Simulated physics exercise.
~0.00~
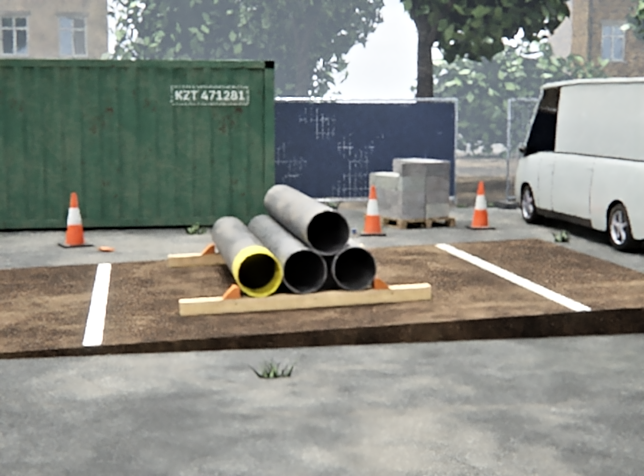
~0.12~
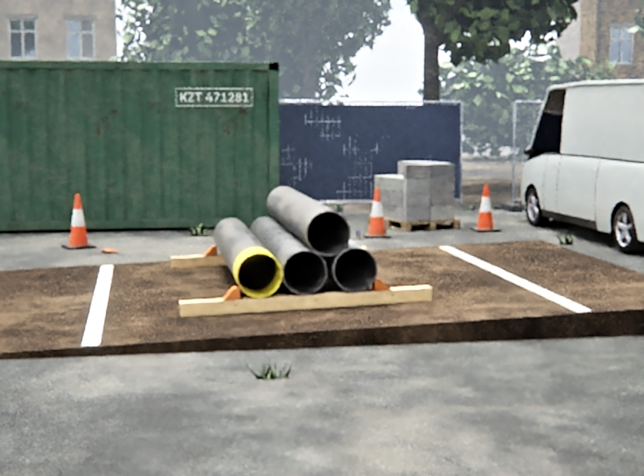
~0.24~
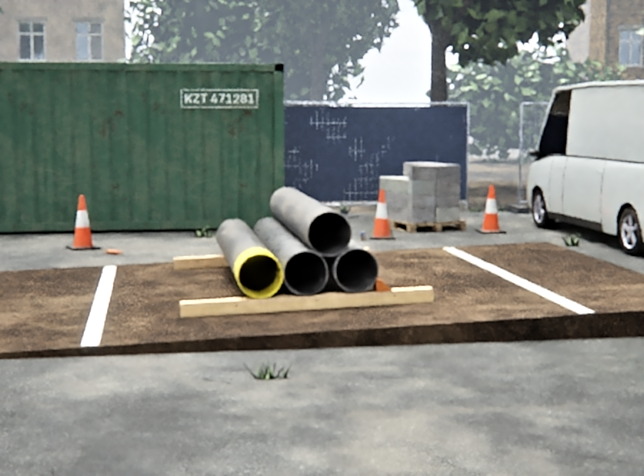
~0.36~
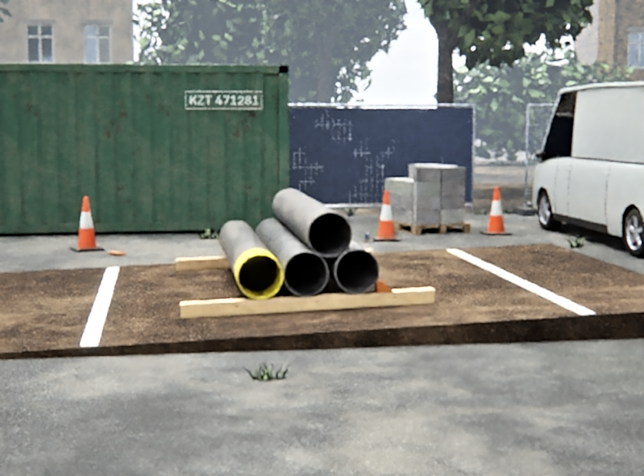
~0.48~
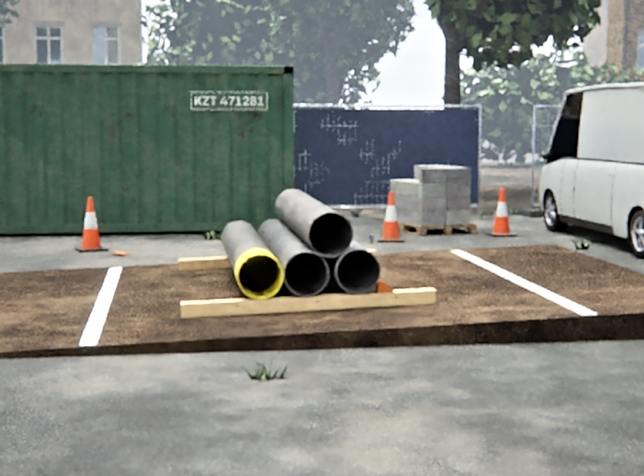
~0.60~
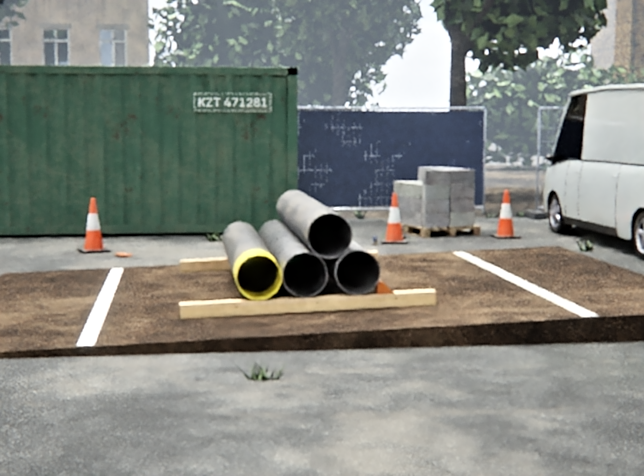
At first, four grey pipes, one with a yellow rim, sit stacked on timber between orange wedges on a patch of brown soil, with a green container and white van behind. Then the left wedge disappears from view, and the pipes stay in place while the view shifts slightly.
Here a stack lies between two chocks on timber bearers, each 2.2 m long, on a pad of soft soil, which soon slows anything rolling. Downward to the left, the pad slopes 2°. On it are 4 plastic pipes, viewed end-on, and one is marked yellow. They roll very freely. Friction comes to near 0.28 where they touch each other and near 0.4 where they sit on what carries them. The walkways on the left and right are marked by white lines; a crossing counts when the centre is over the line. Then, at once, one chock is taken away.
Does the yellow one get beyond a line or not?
In the end the yellow pipe clears a line.
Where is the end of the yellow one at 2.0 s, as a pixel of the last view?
It should be close to pixel (225, 279).
By 1.2 s, yellow is on the bearers, 60 cm from the bearers' left end, rolling left; 0 over a line so far.
By 2.0 s, yellow is on the bearers, 40 cm from the bearers' left end, rolling left; 0 over a line so far.
By 3.0 s, yellow is off the bearers, 55 cm short of the left line, rolling left; 0 over a line so far.
By 4.0 s, yellow is past the left line; 1 over a line so far.
Finally (8.5 s), yellow is past the left line; 2 over a line so far.
